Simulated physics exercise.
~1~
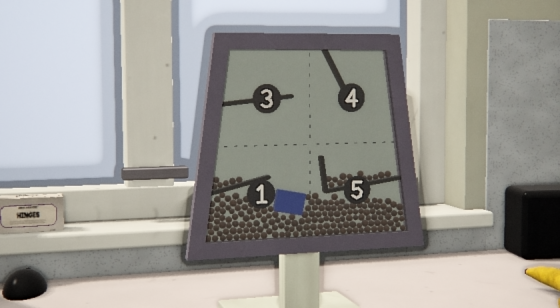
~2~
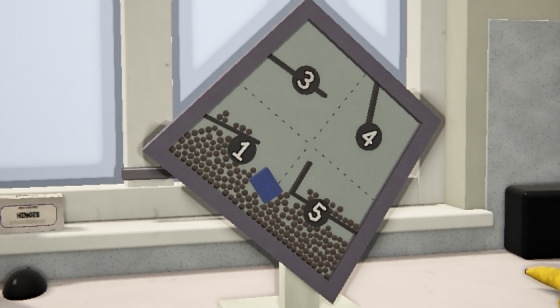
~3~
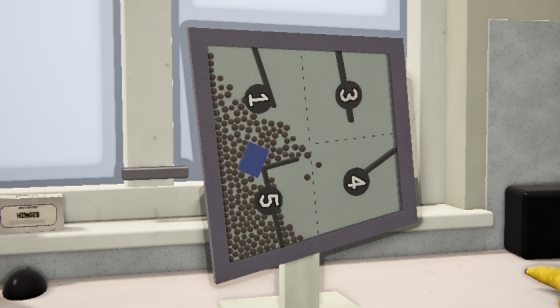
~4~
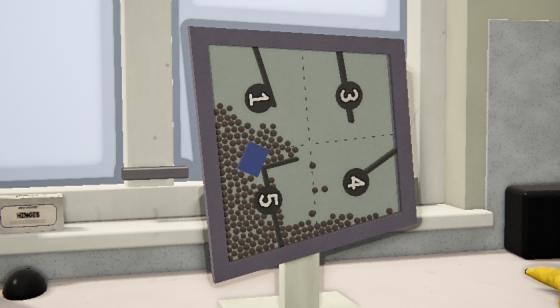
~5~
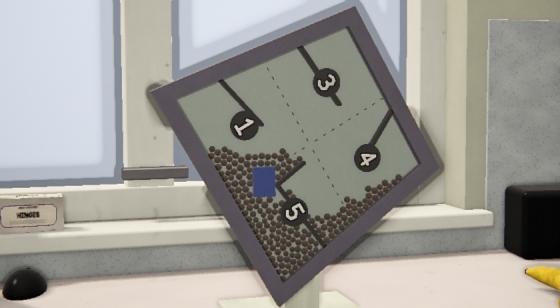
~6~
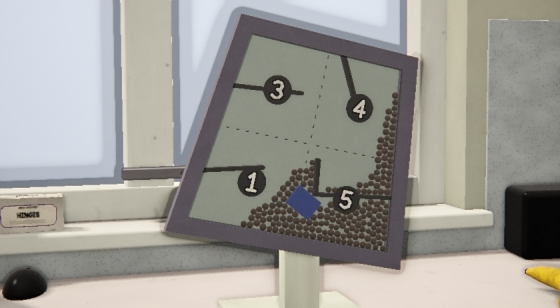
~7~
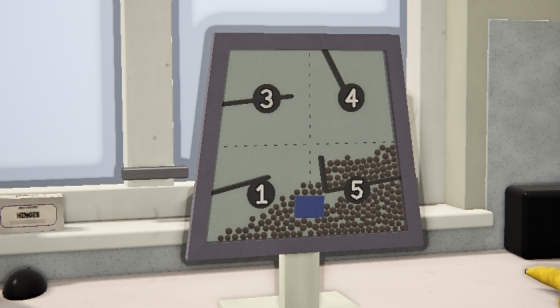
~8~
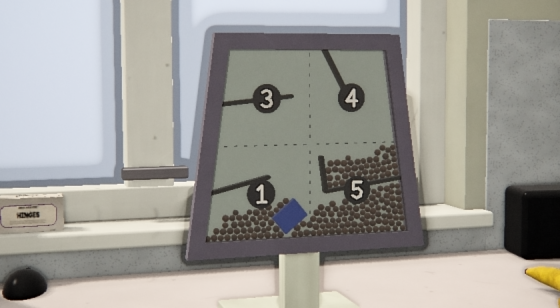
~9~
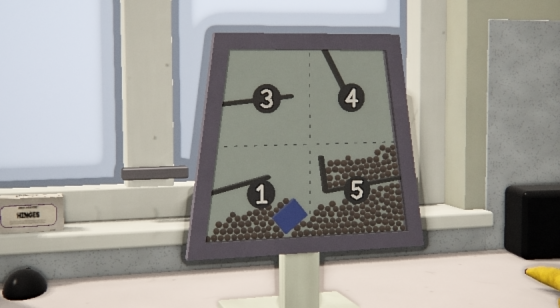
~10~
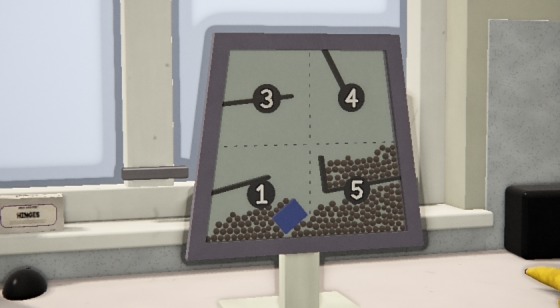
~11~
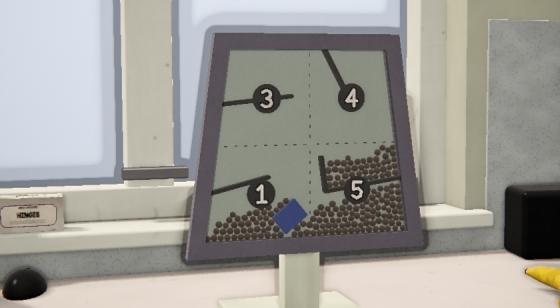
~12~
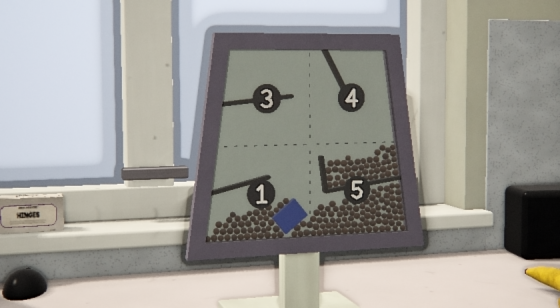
The footage shows a thin display case of dark beads and a blue block turning clockwise about a quarter turn, pausing as beads spill downward, then swinging back level; the block slips down and left, resting tilted among beads piled higher on the right.
